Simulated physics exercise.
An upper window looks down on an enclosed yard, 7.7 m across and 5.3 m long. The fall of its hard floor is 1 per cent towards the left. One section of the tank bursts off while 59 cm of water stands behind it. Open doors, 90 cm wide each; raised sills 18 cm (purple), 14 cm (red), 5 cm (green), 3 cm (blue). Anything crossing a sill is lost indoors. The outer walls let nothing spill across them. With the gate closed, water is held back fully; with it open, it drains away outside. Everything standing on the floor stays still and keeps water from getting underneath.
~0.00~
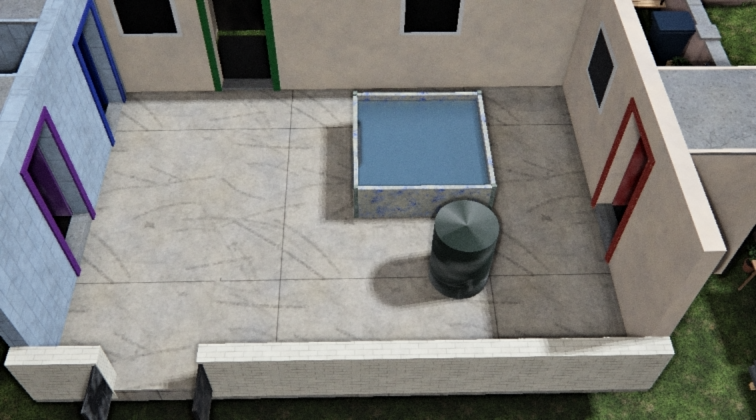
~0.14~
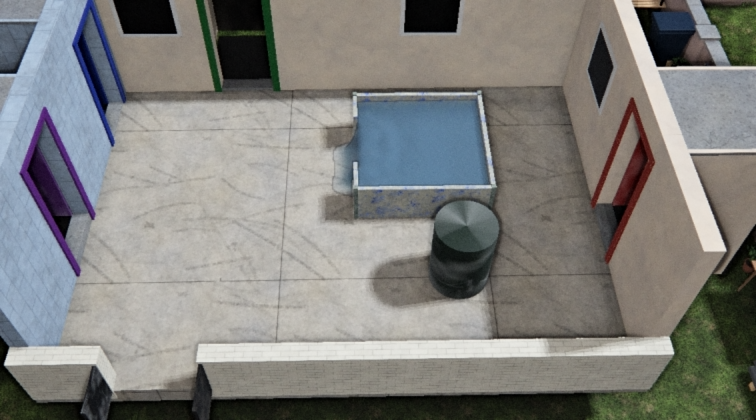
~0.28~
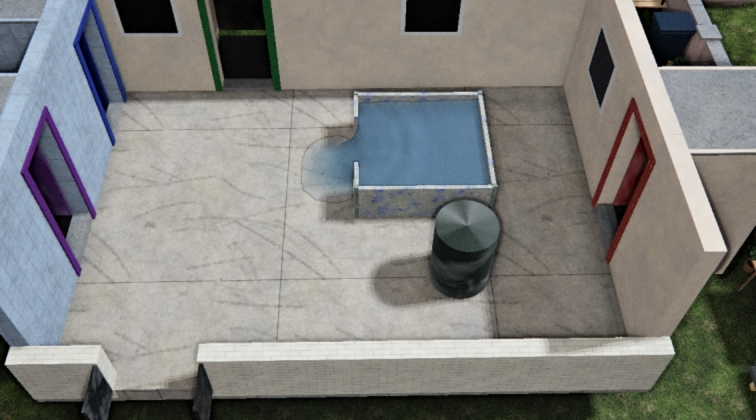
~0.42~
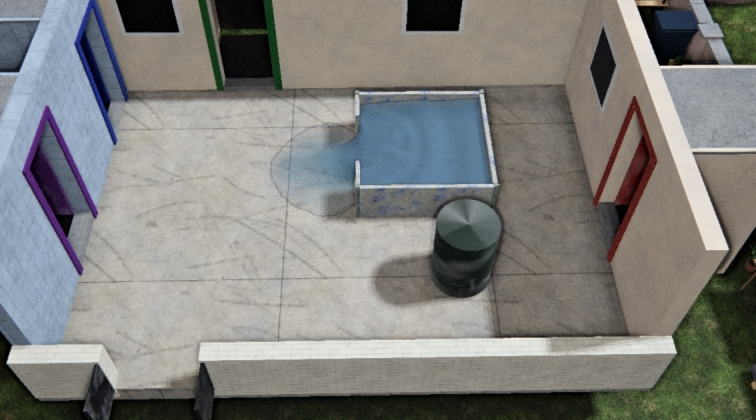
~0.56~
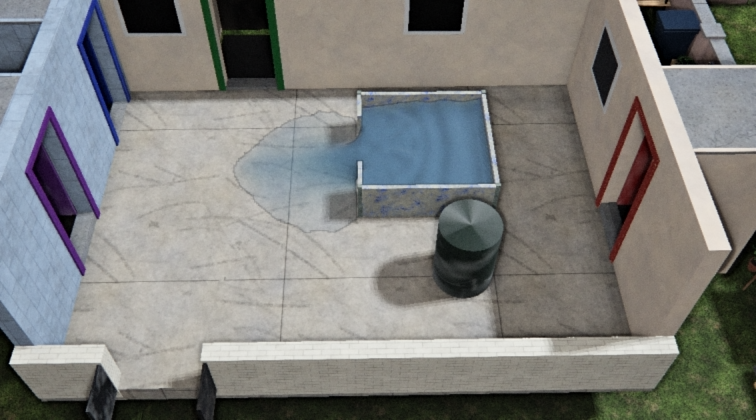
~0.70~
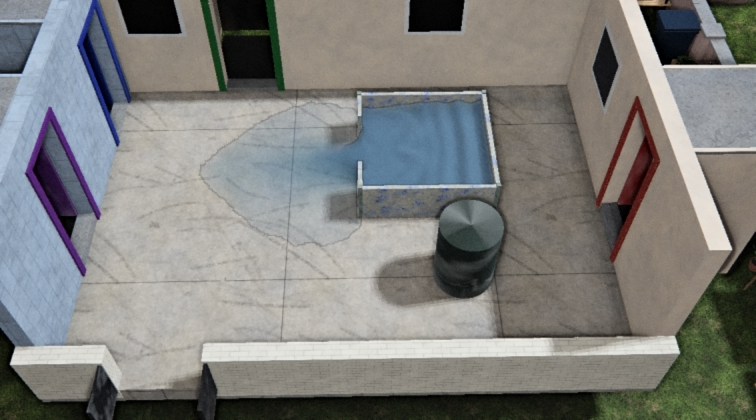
An enclosed yard with a pale, cracked stone floor is seen from high above, with purple and blue doorways on the left, green at the back and red on the right. A square tank of blue water stands right of centre behind a dark green ribbed cylinder. The tank's left side breaks open and water pours out, fanning leftward across the floor while the view shifts very slightly.
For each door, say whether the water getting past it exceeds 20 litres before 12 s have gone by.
My prediction: The purple door undershoots the limit. The red door undershoots the limit. The green door overshoots the limit. The blue door overshoots the limit.
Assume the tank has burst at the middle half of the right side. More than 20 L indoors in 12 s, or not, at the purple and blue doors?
Result: Purple limit not passed, blue limit passed.
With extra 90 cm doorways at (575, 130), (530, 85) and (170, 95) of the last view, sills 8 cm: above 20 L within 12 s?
Door 1: Lower; door 2: Lower; door 3: Higher.
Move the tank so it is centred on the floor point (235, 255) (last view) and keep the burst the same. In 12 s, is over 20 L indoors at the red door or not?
Lab note: Red door limit not exceeded.
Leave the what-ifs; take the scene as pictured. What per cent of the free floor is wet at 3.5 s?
About 45 per cent.
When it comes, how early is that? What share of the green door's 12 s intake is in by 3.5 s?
About 65 per cent.
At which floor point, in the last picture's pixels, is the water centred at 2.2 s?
The water's centre sits at about (334, 171).
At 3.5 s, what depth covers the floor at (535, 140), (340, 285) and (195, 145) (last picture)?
Depth readings in turn - 0, 0, 3 cm.
After 1.4 s water covers 30 % of the floor and is deepest (32 cm) near (348, 171); purple door not reached, red door not reached, green door 6 cm at the sill, 0 L in, blue door not reached.
After 2.2 s water covers 40 % of the floor and is deepest (28 cm) near (131, 97); purple door 18 cm at the sill, 0 L in, red door not reached, green door 10 cm at the sill, 9 L in, blue door 16 cm at the sill, 30 L in.
After 3.5 s water covers 45 % of the floor and is deepest (23 cm) near (58, 374); purple door 14 cm at the sill, 0 L in, red door not reached, green door 7 cm at the sill, 23 L in, blue door 18 cm at the sill, 157 L in.
After 7.0 s water covers 55 % of the floor and is deepest (12 cm) near (65, 349); purple door 11 cm at the sill, 1 L in, red door not reached, green door 7 cm at the sill, 32 L in, blue door 10 cm at the sill, 332 L in.
After 12.0 s water covers 75 % of the floor and is deepest (8 cm) near (65, 349); purple door 8 cm at the sill, 1 L in, red door not reached, green door 5 cm at the sill, 37 L in, blue door 7 cm at the sill, 417 L in.
